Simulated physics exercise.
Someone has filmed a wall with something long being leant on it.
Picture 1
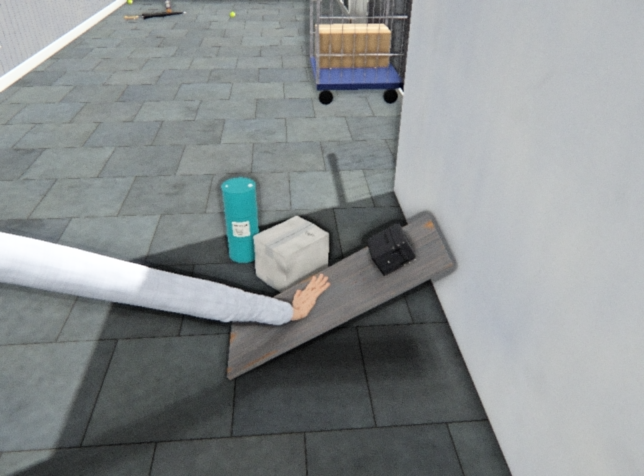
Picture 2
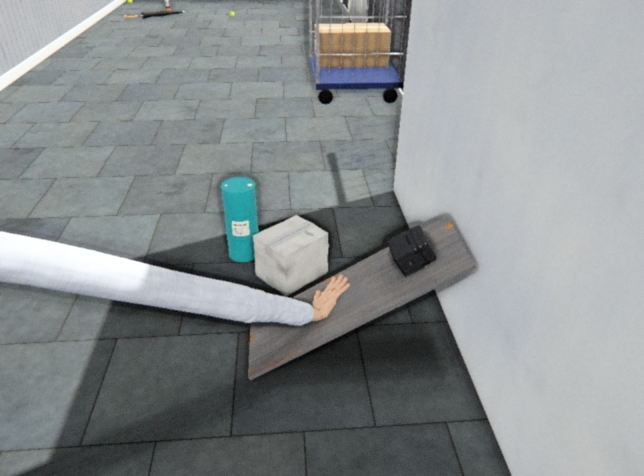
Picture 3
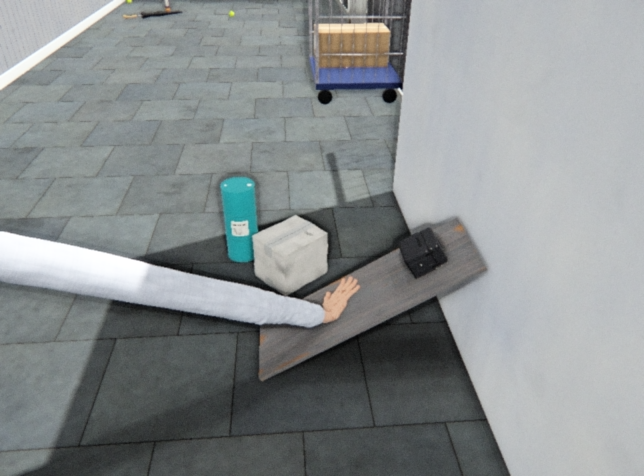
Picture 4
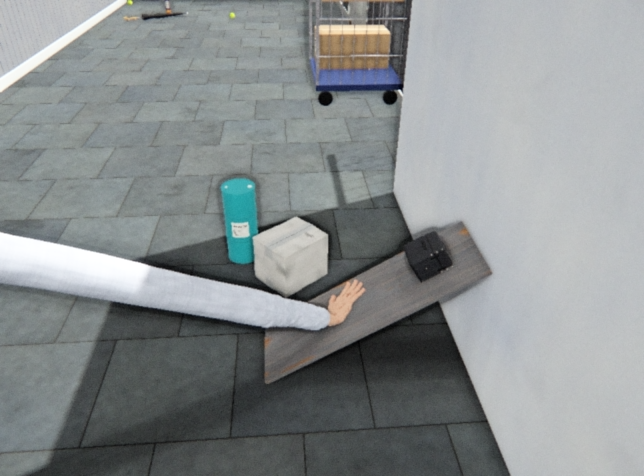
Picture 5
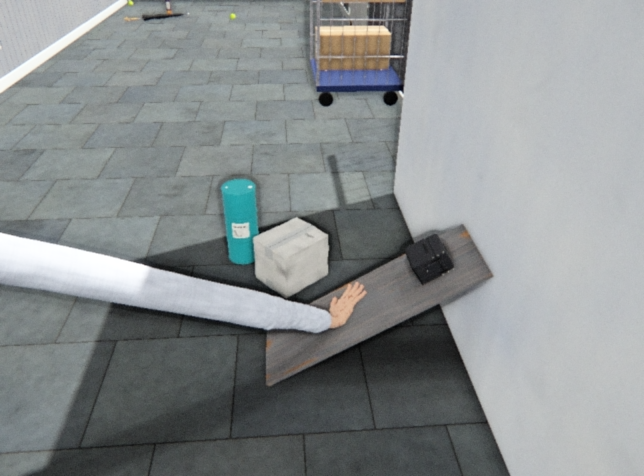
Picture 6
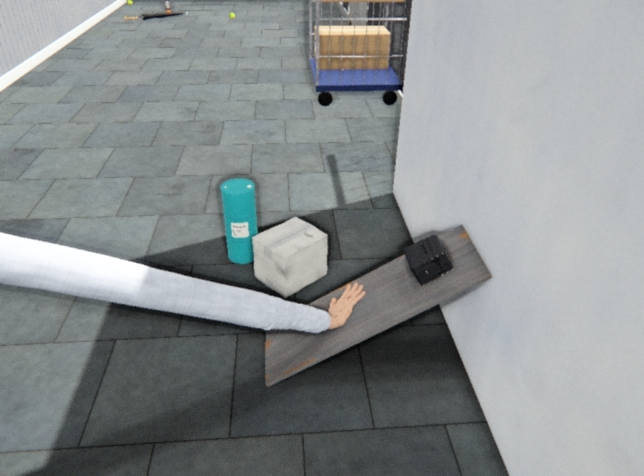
A grey-tiled floor beside a pale wall on the right is seen from above, looking down its length. A white-sleeved arm reaches in from the left, its hand on a grey board carrying a small black object, near a white box and teal cylinder, with a blue-based cart behind. The hand slides the board rightward against the wall, the black object moving along, then everything rests still.
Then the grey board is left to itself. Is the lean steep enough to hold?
It slides down.
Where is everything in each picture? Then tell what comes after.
On its way; grey board (330, 296); white box (292, 255), in the first frame.
On its way; grey board (350, 297); white box (291, 255), in the second frame.
On its way; grey board (360, 299); white box (291, 255), in the third frame.
On its way; grey board (365, 302); white box (291, 256), in the fourth frame.
Propped up under the hand; grey board (367, 304); white box (292, 257), in the fifth frame.
Propped up under the hand; grey board (366, 305); white box (291, 256), in the sixth frame.
Then, 0.30 s later than the last frame, grey board sunk by 14° near (351, 326).
Then, 0.40 s later than the last frame, grey board sunk by 32° near (339, 352).
Then, 0.50 s later than the last frame, as before.
When it is over, moved from the start, grey board; the other 2 as before. End places, in pixels of the last picture, grey board near (339, 351). The board slips out.
